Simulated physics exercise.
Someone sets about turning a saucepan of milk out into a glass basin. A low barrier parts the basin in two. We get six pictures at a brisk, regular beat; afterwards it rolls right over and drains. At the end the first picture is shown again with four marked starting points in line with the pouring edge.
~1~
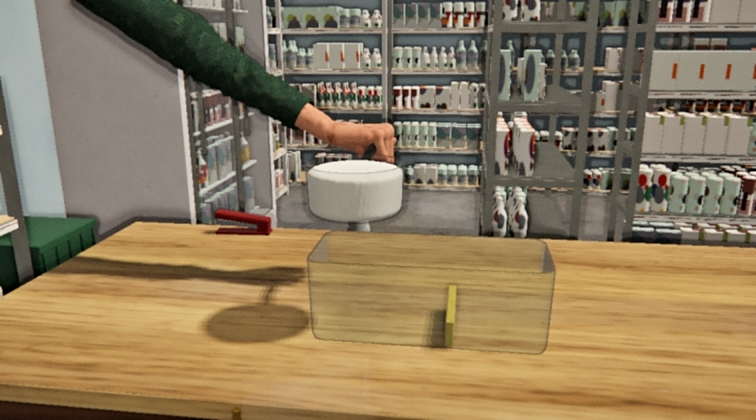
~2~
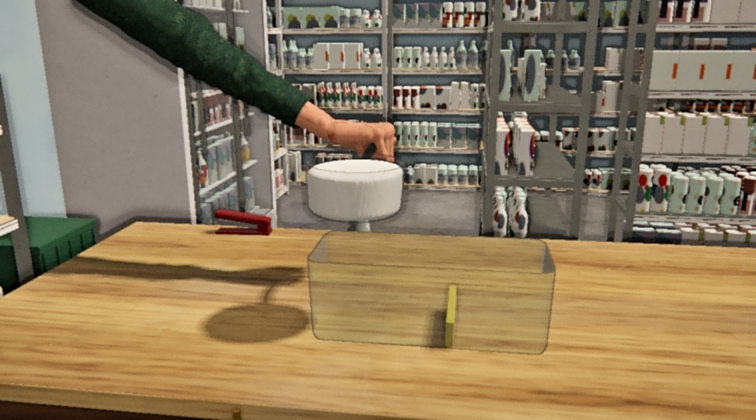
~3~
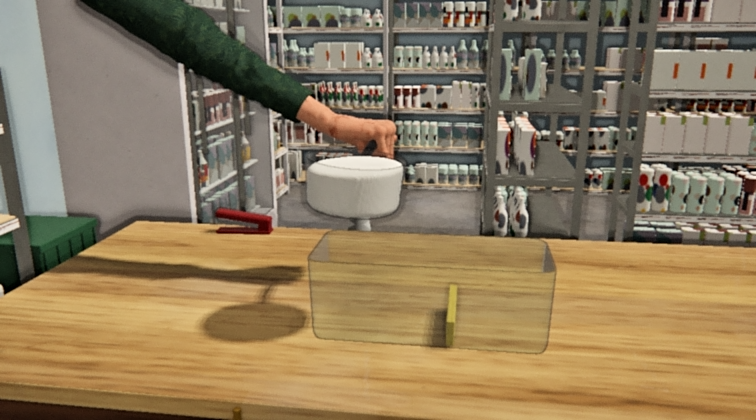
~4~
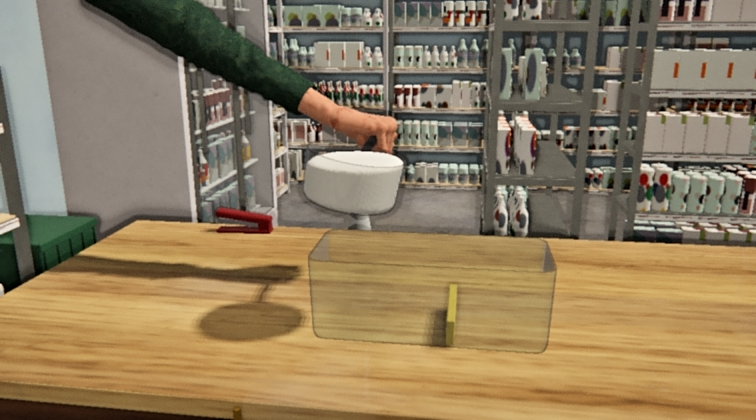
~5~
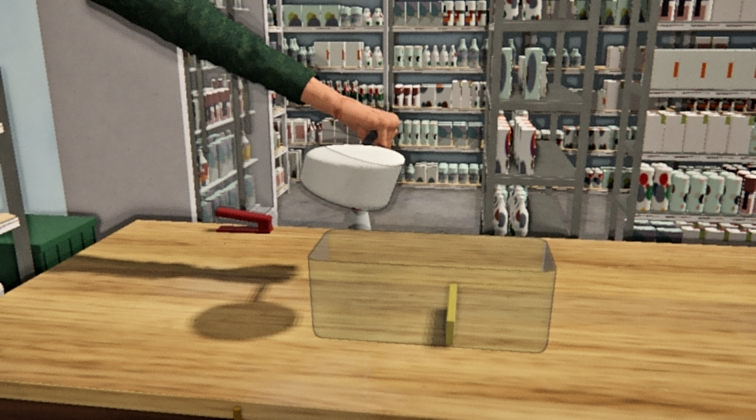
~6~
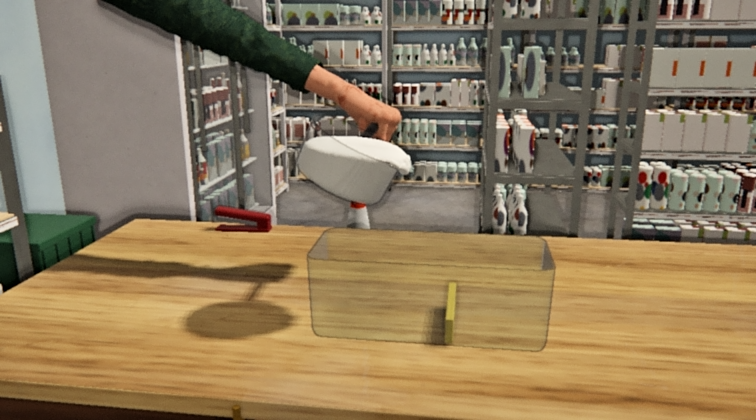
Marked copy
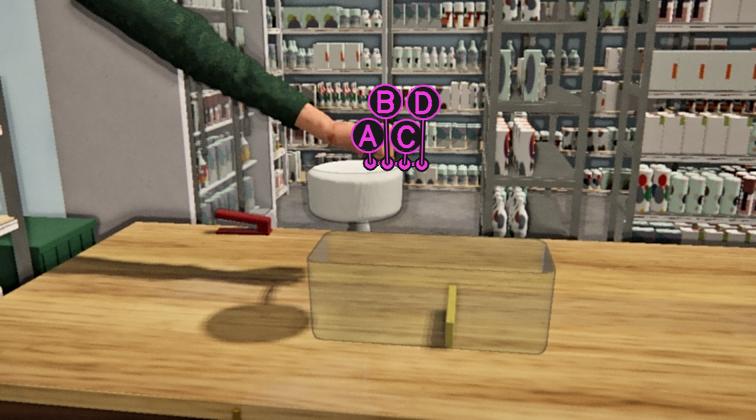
At the start, a hand in a green sleeve holds a white pan level above a clear basin with a low yellow divider on a wooden table. The pan stays nearly still, then tilts gradually to the right, until white liquid just reaches over its lip, with the basin still empty.
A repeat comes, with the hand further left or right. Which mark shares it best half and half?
A beats the others.
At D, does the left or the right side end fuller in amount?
The right one.
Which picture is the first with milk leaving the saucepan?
In picture 5.
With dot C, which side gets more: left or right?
The right side.
In magenta, A at (370, 163); B at (387, 163); C at (404, 164); D at (421, 164).
If A is chosen, about 48 % ends left of the wall and 51 % right of it.
If B is chosen, about 30 % ends left of the wall and 69 % right of it.
If C is chosen, about 20 % ends left of the wall and 78 % right of it.
If D is chosen, about 21 % ends left of the wall and 78 % right of it.
